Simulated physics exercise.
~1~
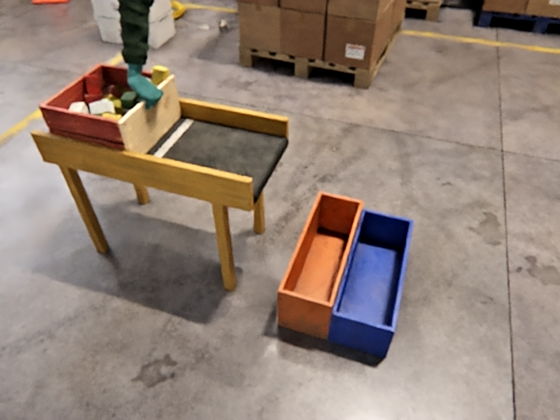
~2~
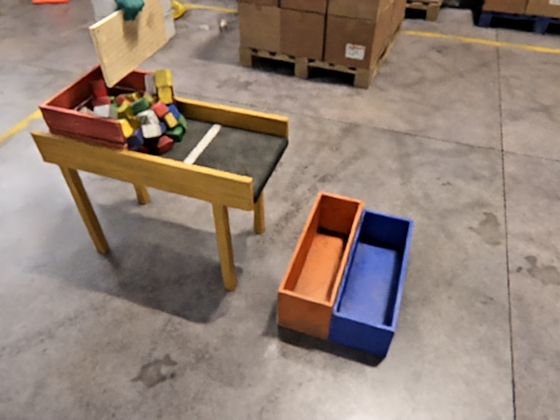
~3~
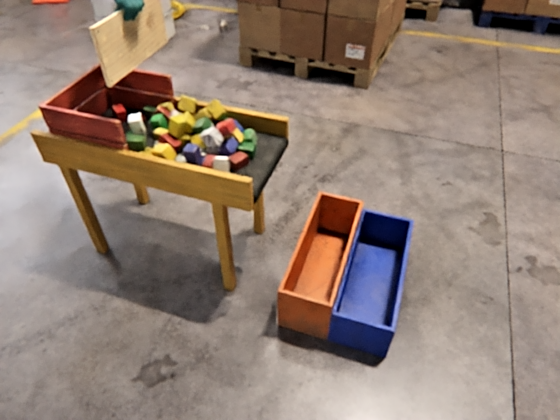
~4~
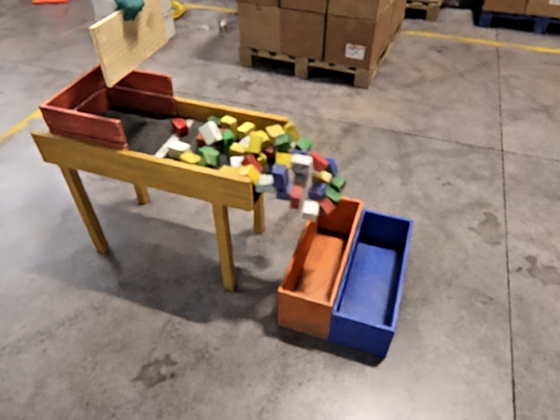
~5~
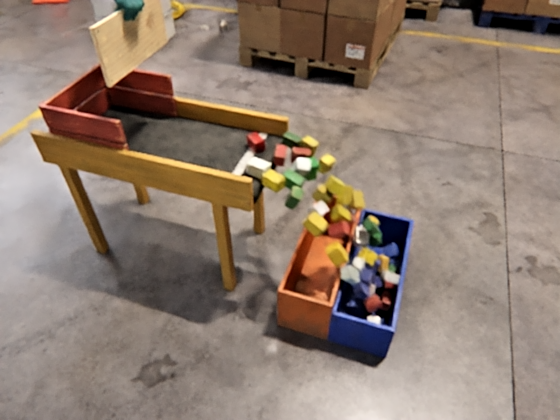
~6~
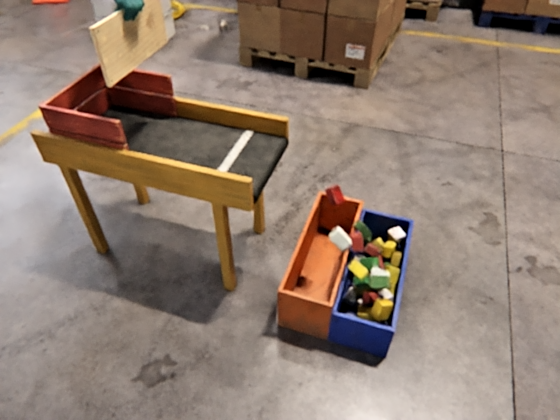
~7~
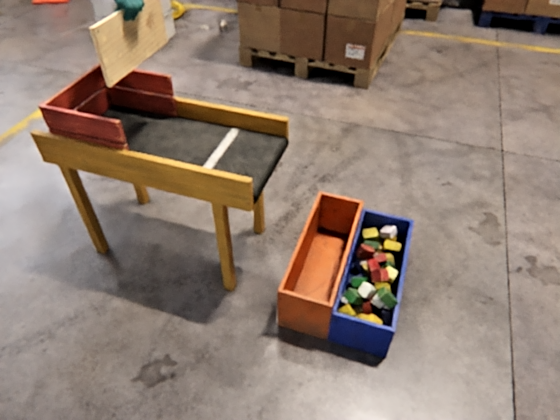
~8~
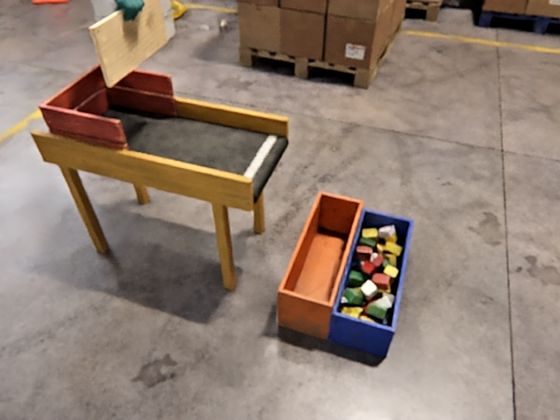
Colourful toy blocks ride the belt rightward from the red pen and drop into the blue bin.
